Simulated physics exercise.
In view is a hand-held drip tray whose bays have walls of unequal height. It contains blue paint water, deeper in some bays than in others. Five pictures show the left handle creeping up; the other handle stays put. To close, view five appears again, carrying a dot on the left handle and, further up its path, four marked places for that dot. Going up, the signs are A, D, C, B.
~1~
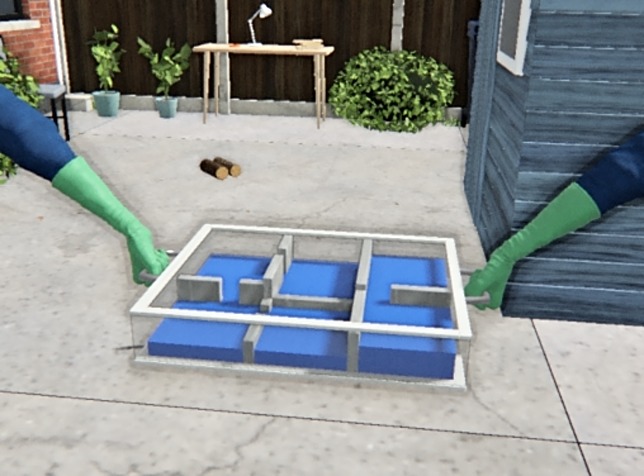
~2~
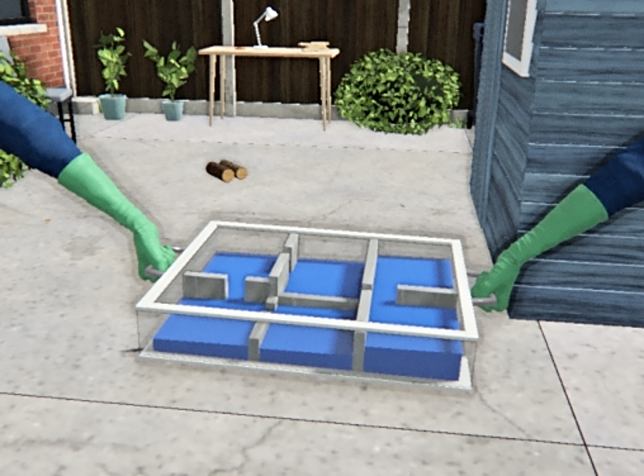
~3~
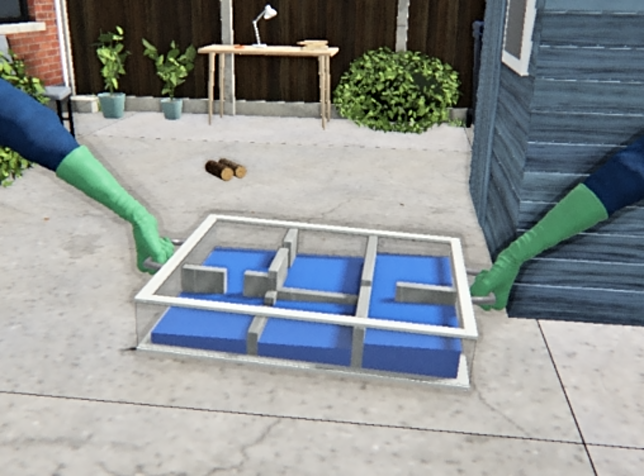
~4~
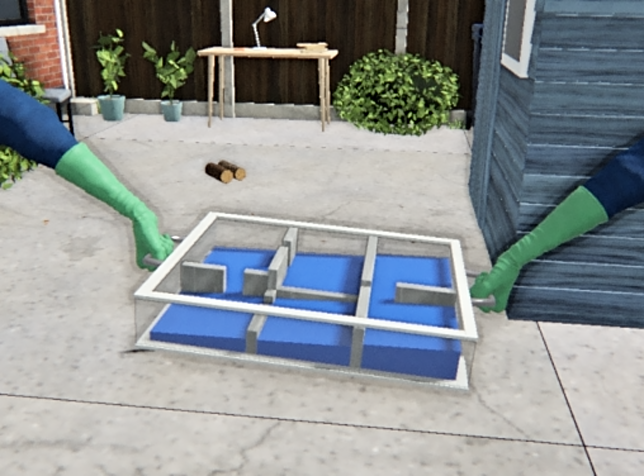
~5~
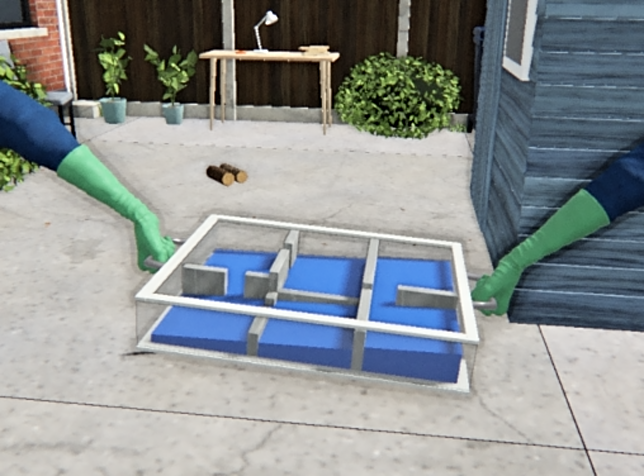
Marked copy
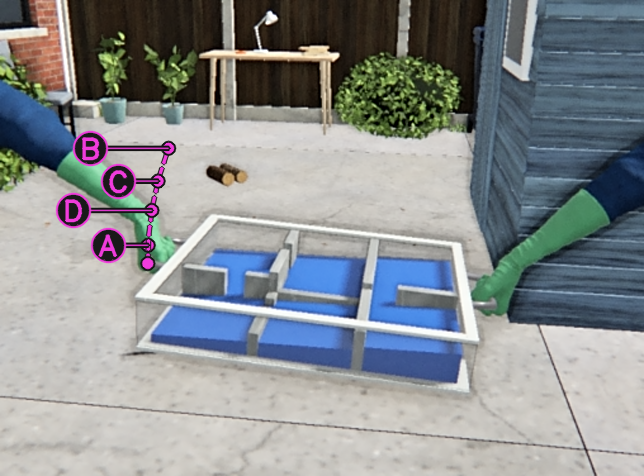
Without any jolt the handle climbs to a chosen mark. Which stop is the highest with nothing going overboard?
The answer is stop C.
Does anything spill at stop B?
Yes, it does.
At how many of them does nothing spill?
Three of the four.
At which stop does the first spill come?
That is stop B.
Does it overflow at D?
No, that is safe.
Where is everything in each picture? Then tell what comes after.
The tray is level; deepest in the back right bay, at (405, 278), shallowest in the front left; left handle at (153, 265).
Tipped about 1° down to the right; no wall is crossed; left handle at (159, 260).
Tipped about 2° down to the right; no wall is crossed; left handle at (158, 253).
Tipped about 4° down to the right; no wall is crossed; left handle at (157, 249).
Tipped about 4° down to the right; deepest in the back right bay, at (411, 280), shallowest in the front left; left handle at (159, 252).
On the marked copy, A at (148, 245); B at (168, 148); C at (158, 181); D at (151, 210).
With A, nothing spills; the back right bay holds the most.
With B, about 11 % goes over the rim.
With C, nothing spills; the back right bay holds the most.
With D, nothing spills; the back right bay holds the most.
